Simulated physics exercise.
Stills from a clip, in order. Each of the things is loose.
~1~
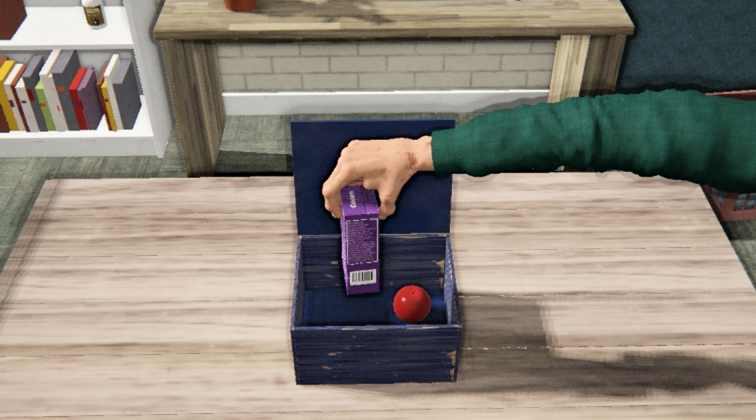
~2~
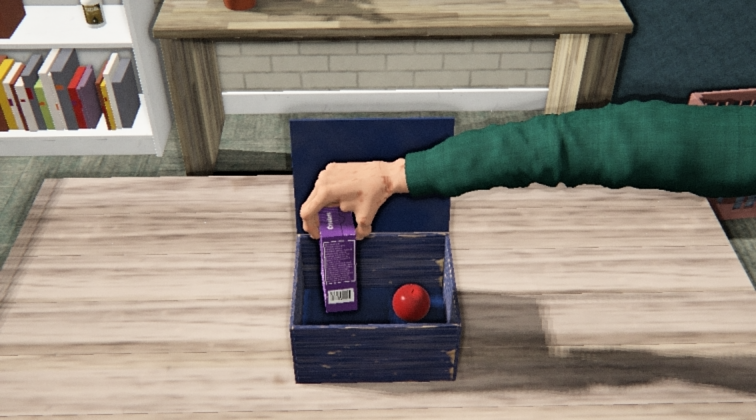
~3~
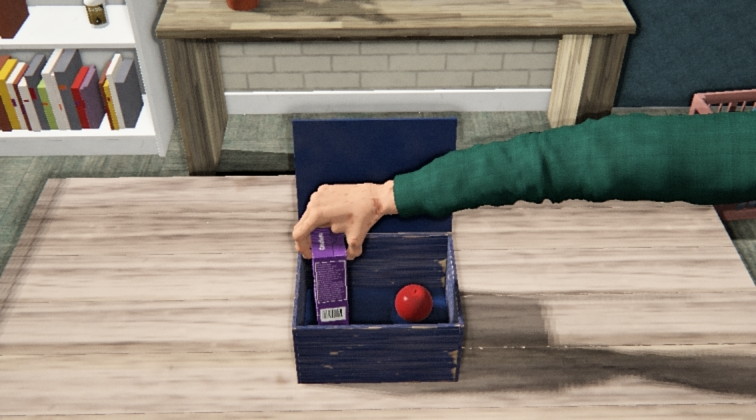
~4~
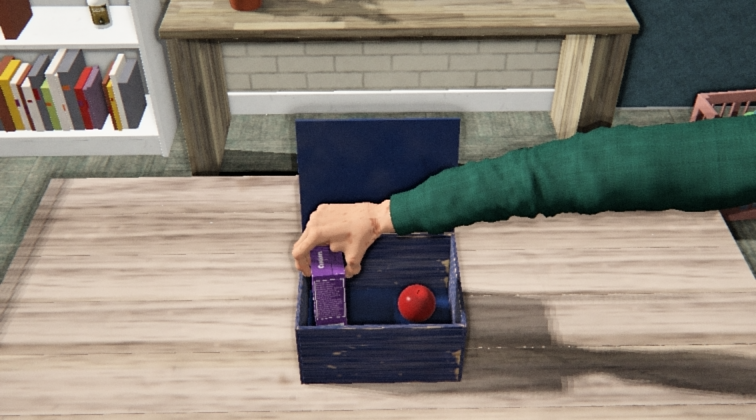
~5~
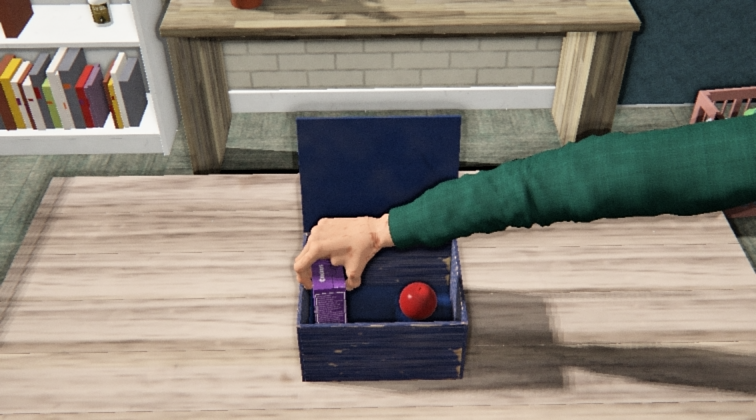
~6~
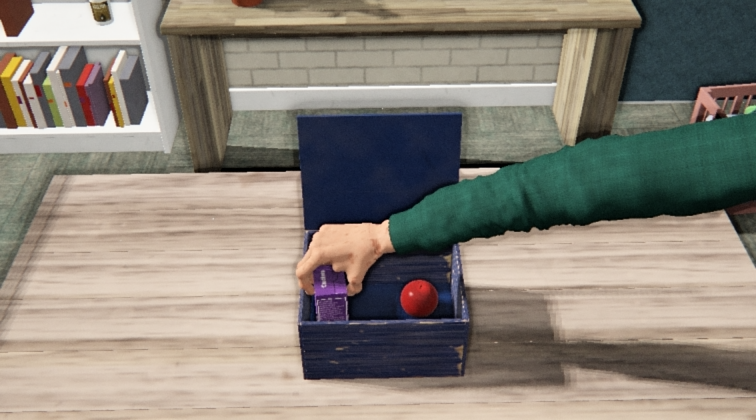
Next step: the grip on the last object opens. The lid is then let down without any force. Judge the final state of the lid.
Off the rim.
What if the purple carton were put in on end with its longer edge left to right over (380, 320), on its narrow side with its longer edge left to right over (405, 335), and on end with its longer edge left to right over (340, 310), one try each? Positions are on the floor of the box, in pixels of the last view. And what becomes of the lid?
The first attempt ends with the lid standing open, the second with it lying shut, and the third with it standing open.
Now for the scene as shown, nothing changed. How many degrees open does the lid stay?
Roughly 16°.
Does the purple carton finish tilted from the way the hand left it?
It stays as it was set.
Then, 1.20 s past the last view, lid starting down.
Then, 1.70 s past the last view, lid 54° above the rim.
Then, 2.10 s past the last view, lid 25° above the rim.
Then, 3.80 s past the last view, lid 16° above the rim.
Finally, lid 16° above the rim; both still in place. Final places as the last picture's camera would see them, purple carton near (331, 312).
